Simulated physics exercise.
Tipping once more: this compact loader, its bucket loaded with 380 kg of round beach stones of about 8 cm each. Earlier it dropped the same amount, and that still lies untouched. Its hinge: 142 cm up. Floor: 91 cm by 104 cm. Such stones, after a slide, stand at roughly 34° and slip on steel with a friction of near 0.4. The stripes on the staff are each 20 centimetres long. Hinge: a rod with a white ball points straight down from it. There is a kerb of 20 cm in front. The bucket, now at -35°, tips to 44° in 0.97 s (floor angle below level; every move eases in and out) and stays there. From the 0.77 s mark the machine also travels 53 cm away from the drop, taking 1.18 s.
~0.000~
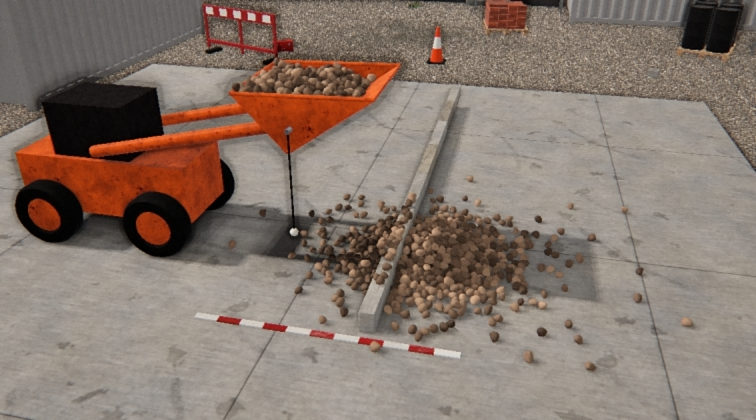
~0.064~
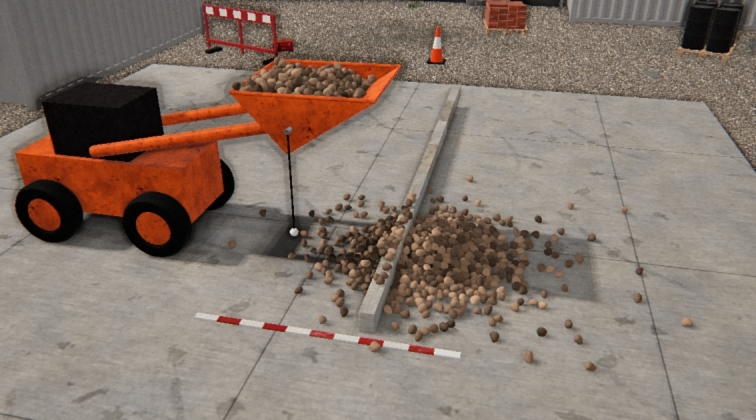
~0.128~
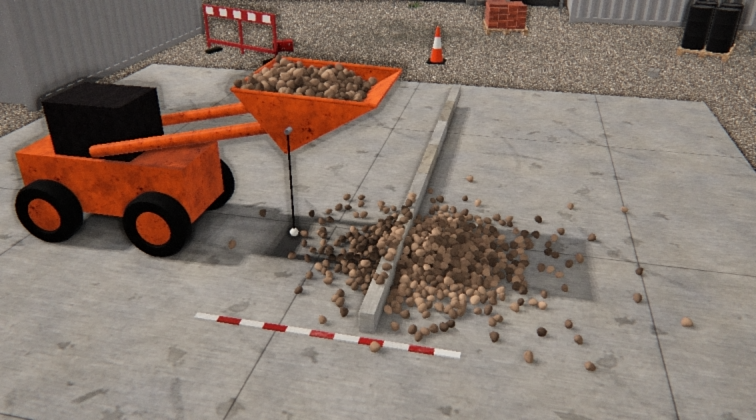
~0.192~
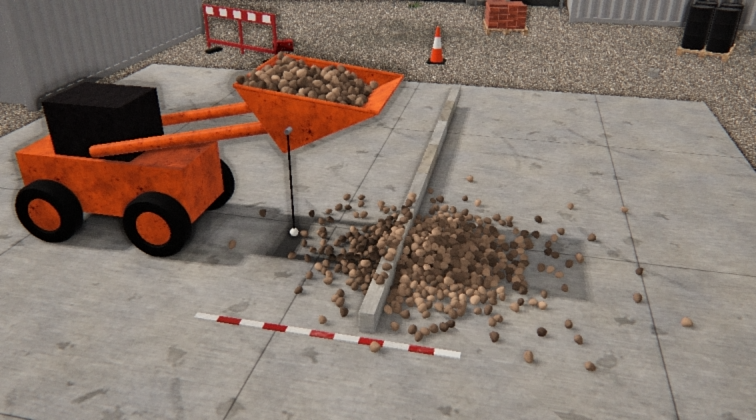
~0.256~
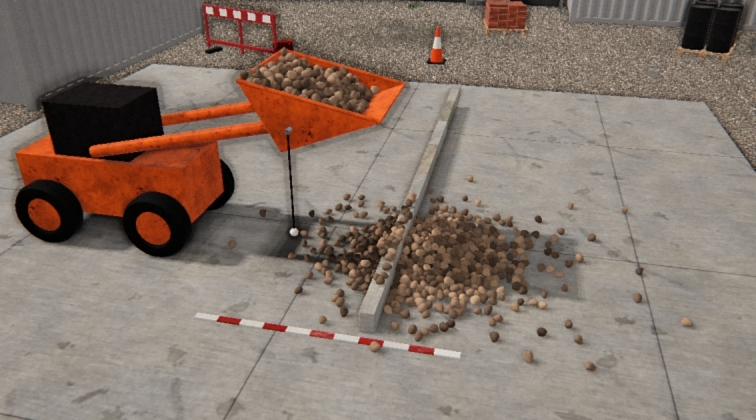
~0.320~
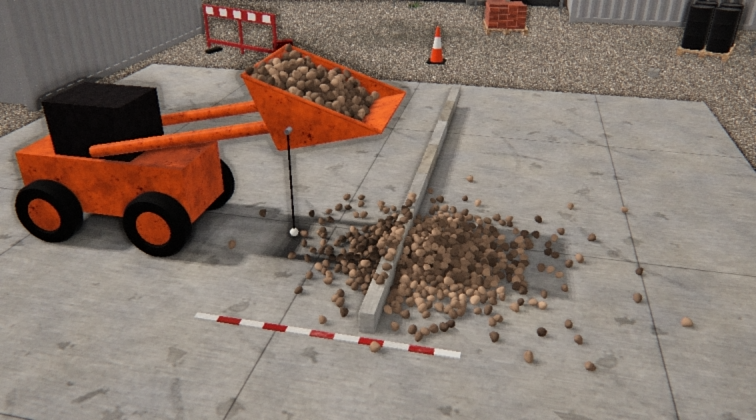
The orange loader stood still on the concrete while its raised bucket, heaped with round brown stones, slowly tilted forward to the right, above a scattered pile of similar stones lying across a kerb.
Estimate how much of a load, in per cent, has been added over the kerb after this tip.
Roughly 35 per cent of a load has been added.
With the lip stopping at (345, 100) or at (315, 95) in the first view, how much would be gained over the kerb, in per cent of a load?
About 10 per cent for the first, 0 per cent for the second.
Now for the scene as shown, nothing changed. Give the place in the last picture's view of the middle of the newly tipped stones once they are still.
In the last view, about pixel (378, 245).
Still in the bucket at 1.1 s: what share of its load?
40 %.
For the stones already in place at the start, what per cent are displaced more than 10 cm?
15 %.
After 0.7 s the floor is at 32°; in per cent of one load, 100 in the bucket, 28 on this side of the kerb, 72 over the kerb; the foremost stones are at (613, 264).
After 1.1 s the floor is at 44°; in per cent of one load, 42 in the bucket, 81 on this side of the kerb, 76 over the kerb; the foremost stones are at (613, 264).
After 2.4 s the floor is at 44°; in per cent of one load, 0 in the bucket, 92 on this side of the kerb, 107 over the kerb; the foremost stones are at (613, 264).
After 5.0 s the floor is at 44°; in per cent of one load, 0 in the bucket, 92 on this side of the kerb, 107 over the kerb; the foremost stones are at (613, 264). Net gain over the kerb, 35.
